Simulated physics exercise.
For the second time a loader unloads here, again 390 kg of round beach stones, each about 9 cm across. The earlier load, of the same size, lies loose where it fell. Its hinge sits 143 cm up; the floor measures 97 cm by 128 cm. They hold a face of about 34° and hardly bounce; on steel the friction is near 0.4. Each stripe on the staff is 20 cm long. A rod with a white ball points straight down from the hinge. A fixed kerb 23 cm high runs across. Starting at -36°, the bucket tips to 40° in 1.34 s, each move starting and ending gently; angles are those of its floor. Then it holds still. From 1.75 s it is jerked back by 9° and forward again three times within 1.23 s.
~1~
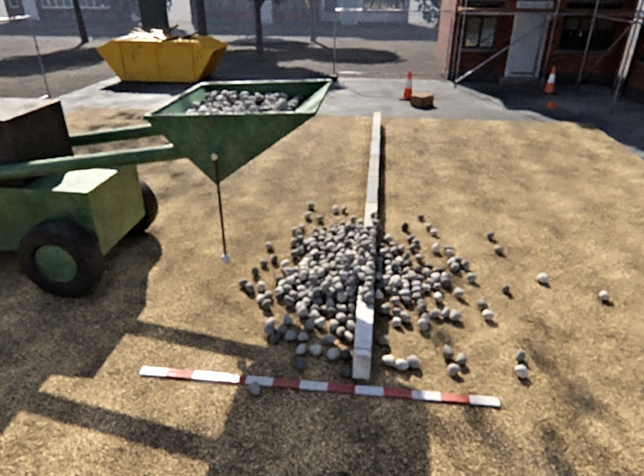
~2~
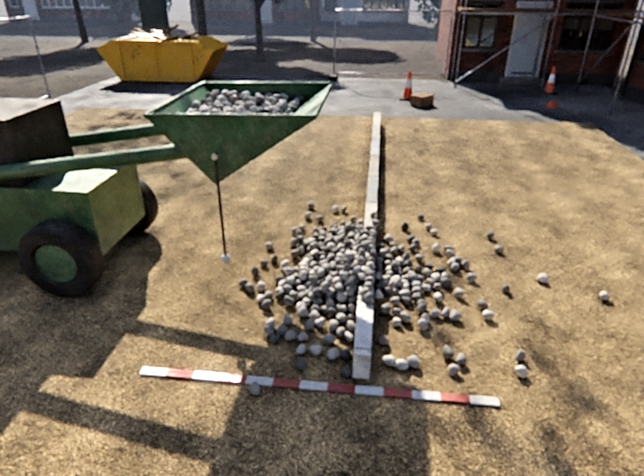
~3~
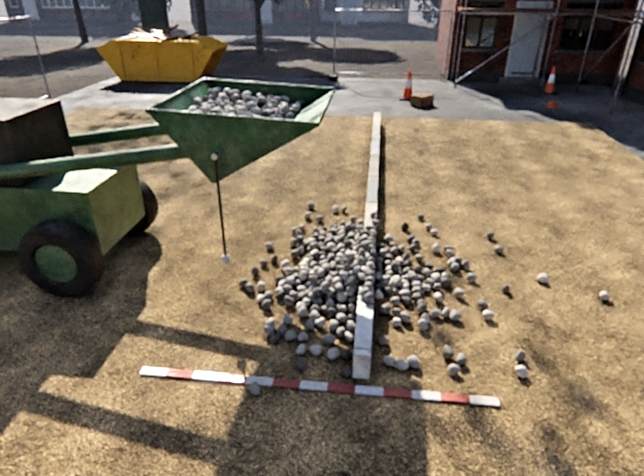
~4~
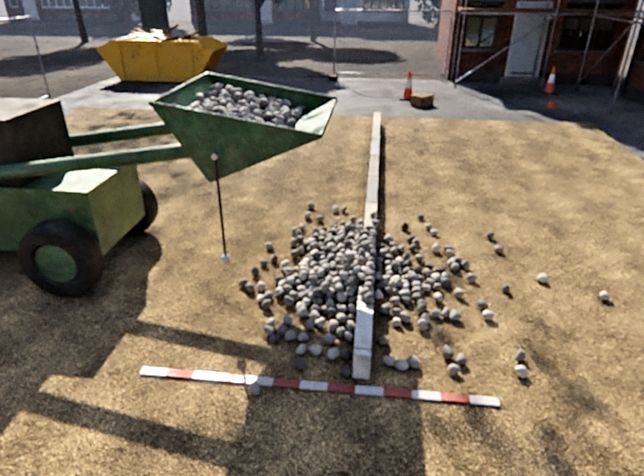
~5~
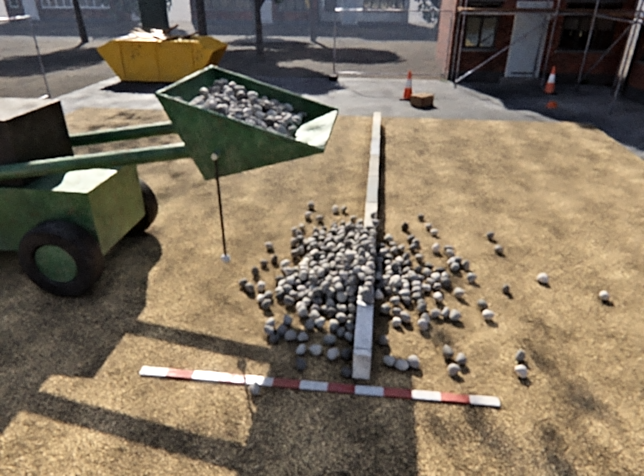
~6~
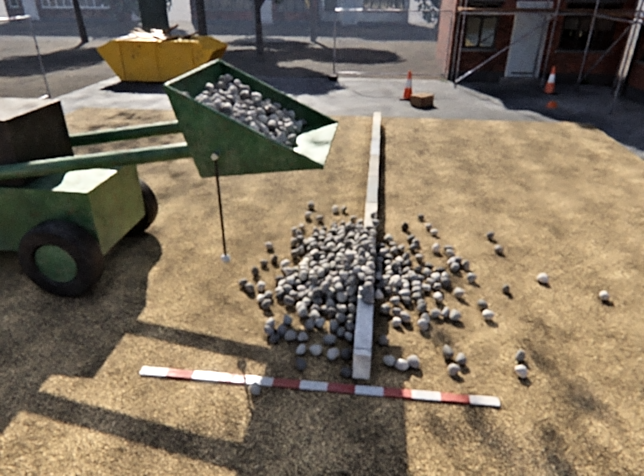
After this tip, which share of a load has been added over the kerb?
About 29 per cent.
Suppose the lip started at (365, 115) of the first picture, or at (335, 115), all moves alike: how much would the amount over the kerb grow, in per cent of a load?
About 85 and 45 per cent.
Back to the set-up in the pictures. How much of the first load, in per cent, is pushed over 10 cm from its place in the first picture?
About 15 per cent.
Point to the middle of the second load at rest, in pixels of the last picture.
Near (340, 263).
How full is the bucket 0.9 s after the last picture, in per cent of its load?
It holds some 50 per cent.
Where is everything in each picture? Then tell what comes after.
Lip at (315, 114), floor tilted -36°, highest stones at (251, 100). The earlier load is highest near (363, 253), 30 cm above ground level, 77 % on this side of the kerb, 23 % over the kerb, in the first picture.
The bucket is at -34°, its lip at (316, 117); the top of the load is at (235, 100), in the second picture.
Lip at (319, 125), floor tilted -30°, highest stones at (226, 96), in the third picture.
Lip at (322, 137), floor tilted -24°, highest stones at (216, 93), in the fourth picture.
Lip at (324, 151), floor tilted -16°, highest stones at (219, 89), in the fifth picture.
Lip at (323, 167), floor tilted -7°, highest stones at (222, 85), in the sixth picture.
Then, 0.4 s after the last picture the floor is at 28°; in per cent of one load, 100 in the bucket, 77 on this side of the kerb, 23 over the kerb; the foremost stones are at (520, 293).
Then, 0.9 s after the last picture the floor is at 40°; in per cent of one load, 51 in the bucket, 127 on this side of the kerb, 23 over the kerb; the foremost stones are at (520, 293).
Then, 2.9 s after the last picture the floor is at 40°; in per cent of one load, 0 in the bucket, 148 on this side of the kerb, 52 over the kerb; the foremost stones are at (546, 280).
Then, 5.6 s after the last picture the floor is at 40°; in per cent of one load, 0 in the bucket, 148 on this side of the kerb, 52 over the kerb; the foremost stones are at (546, 280). Net gain over the kerb, 29.
